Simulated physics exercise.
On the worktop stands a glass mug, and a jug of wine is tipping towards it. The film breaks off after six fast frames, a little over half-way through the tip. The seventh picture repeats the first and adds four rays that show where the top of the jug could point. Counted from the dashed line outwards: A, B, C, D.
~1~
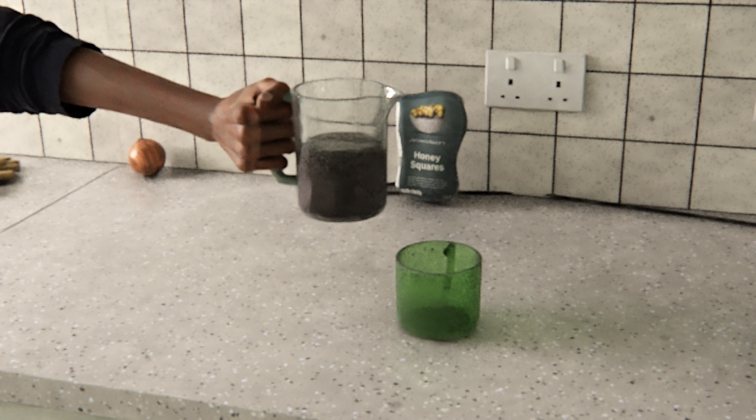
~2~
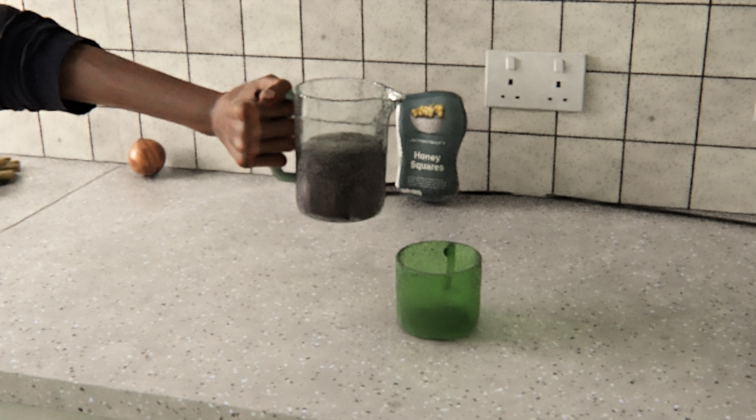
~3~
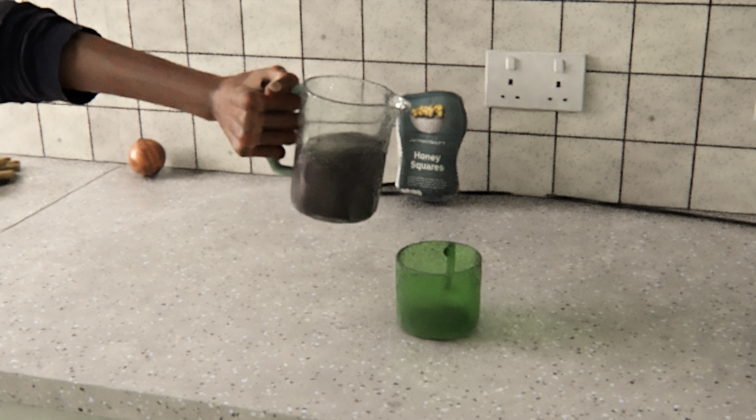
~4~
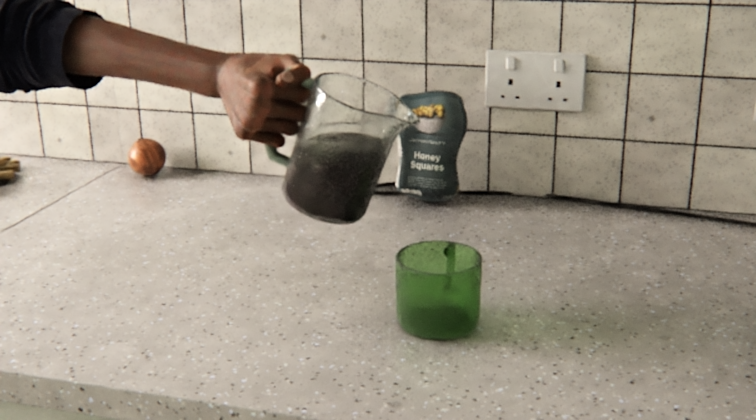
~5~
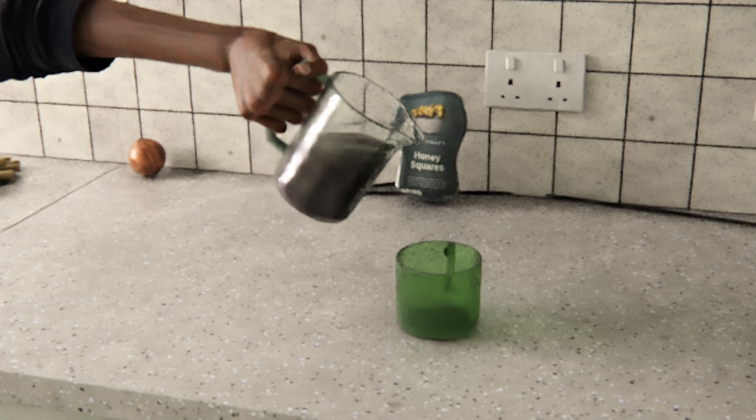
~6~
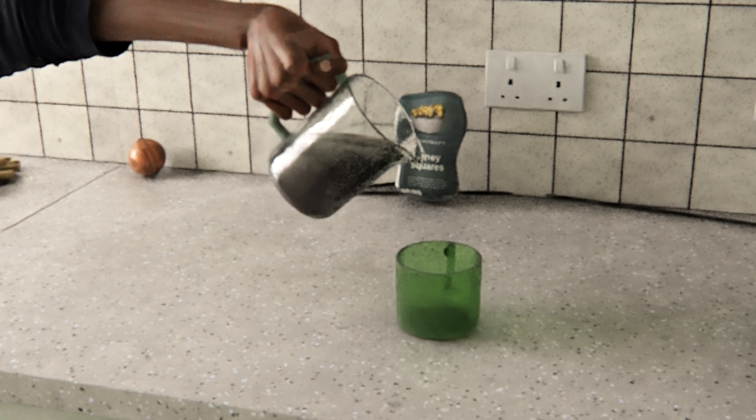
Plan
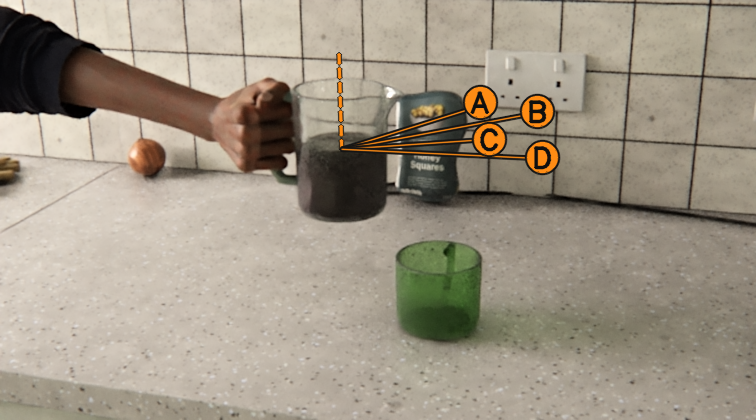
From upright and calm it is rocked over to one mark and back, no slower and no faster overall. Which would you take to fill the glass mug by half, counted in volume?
B works best here.
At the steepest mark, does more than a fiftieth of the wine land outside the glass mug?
Yes, it does.
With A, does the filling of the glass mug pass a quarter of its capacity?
Yes, clearly.
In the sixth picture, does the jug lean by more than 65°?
No.
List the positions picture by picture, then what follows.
In the first frame, upright, lip at (401, 95); rim of the glass mug round (439, 256); nothing has left yet.
In the second frame, tipped about 2°, lip at (404, 98); nothing has left yet.
In the third frame, tipped about 10°, lip at (410, 107); nothing has left yet.
In the fourth frame, tipped about 20°, lip at (418, 122); nothing has left yet.
In the fifth frame, tipped about 34°, lip at (423, 141); nothing has left yet.
In the sixth frame, tipped about 48°, lip at (424, 161); nothing has left yet.
On the marked copy, A at (465, 110); B at (521, 115); C at (472, 140); D at (525, 157).
With A, the glass mug ends with about 33 % of what it can hold; 5 % of the wine is spilt.
With B, the glass mug ends with about 48 % of what it can hold; 5 % of the wine is spilt.
With C, the glass mug ends with about 63 % of what it can hold; 6 % of the wine is spilt.
With D, the glass mug ends with about 73 % of what it can hold; 10 % of the wine is spilt.
